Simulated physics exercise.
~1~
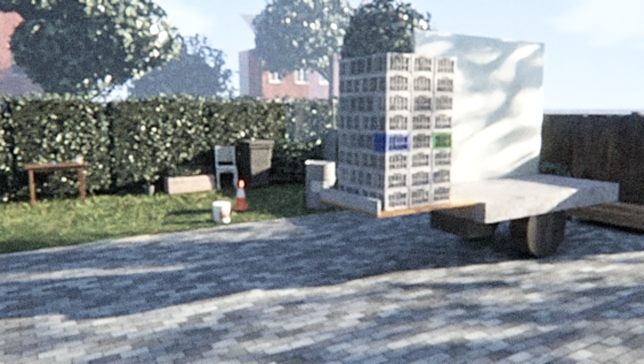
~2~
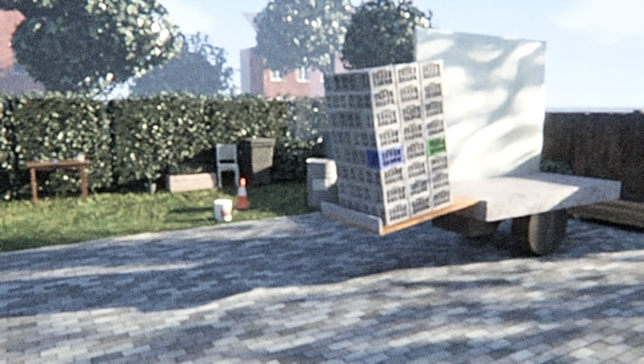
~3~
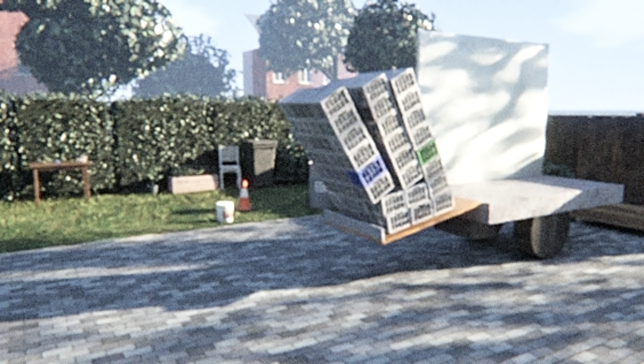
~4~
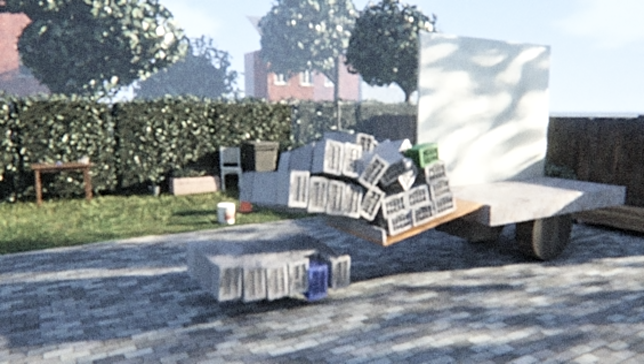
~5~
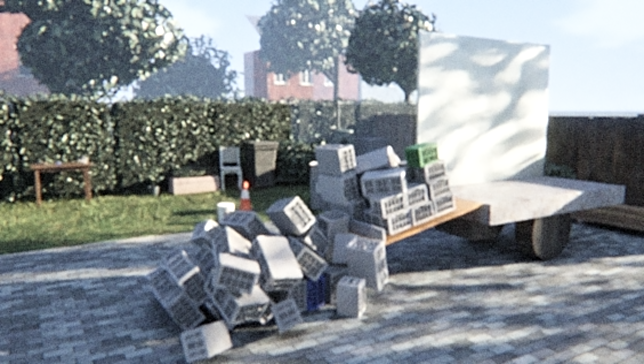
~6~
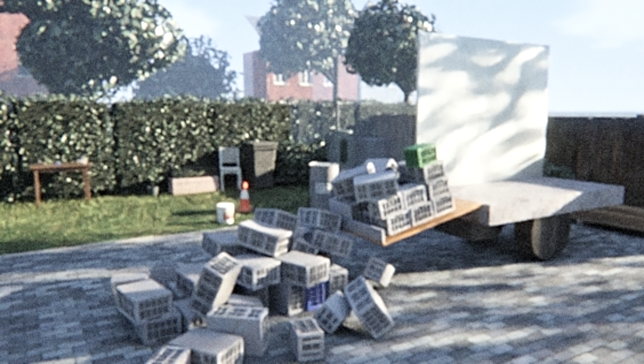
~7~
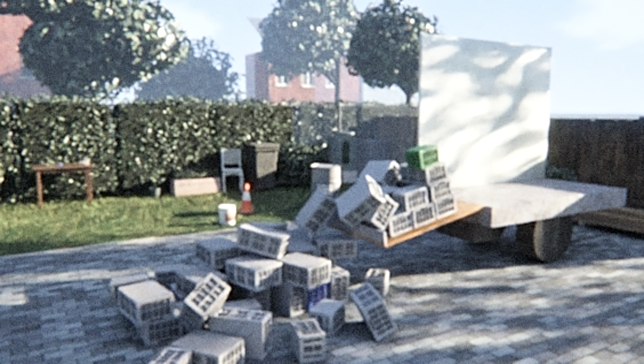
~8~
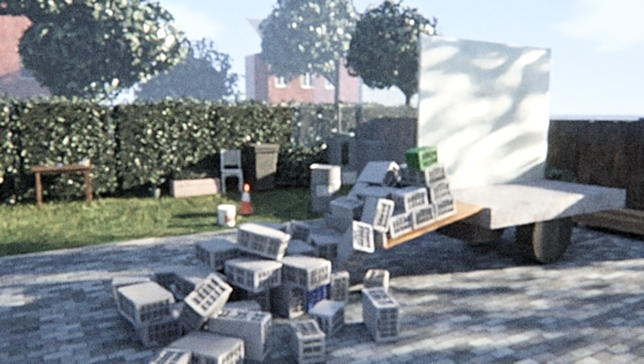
A tall stack of pale crates, one blue and one green, leans left as the platform beneath it at the back of a lorry tilts, then topples onto the paving, ending in a scattered heap while the green crate and several others stay on the sloping platform.
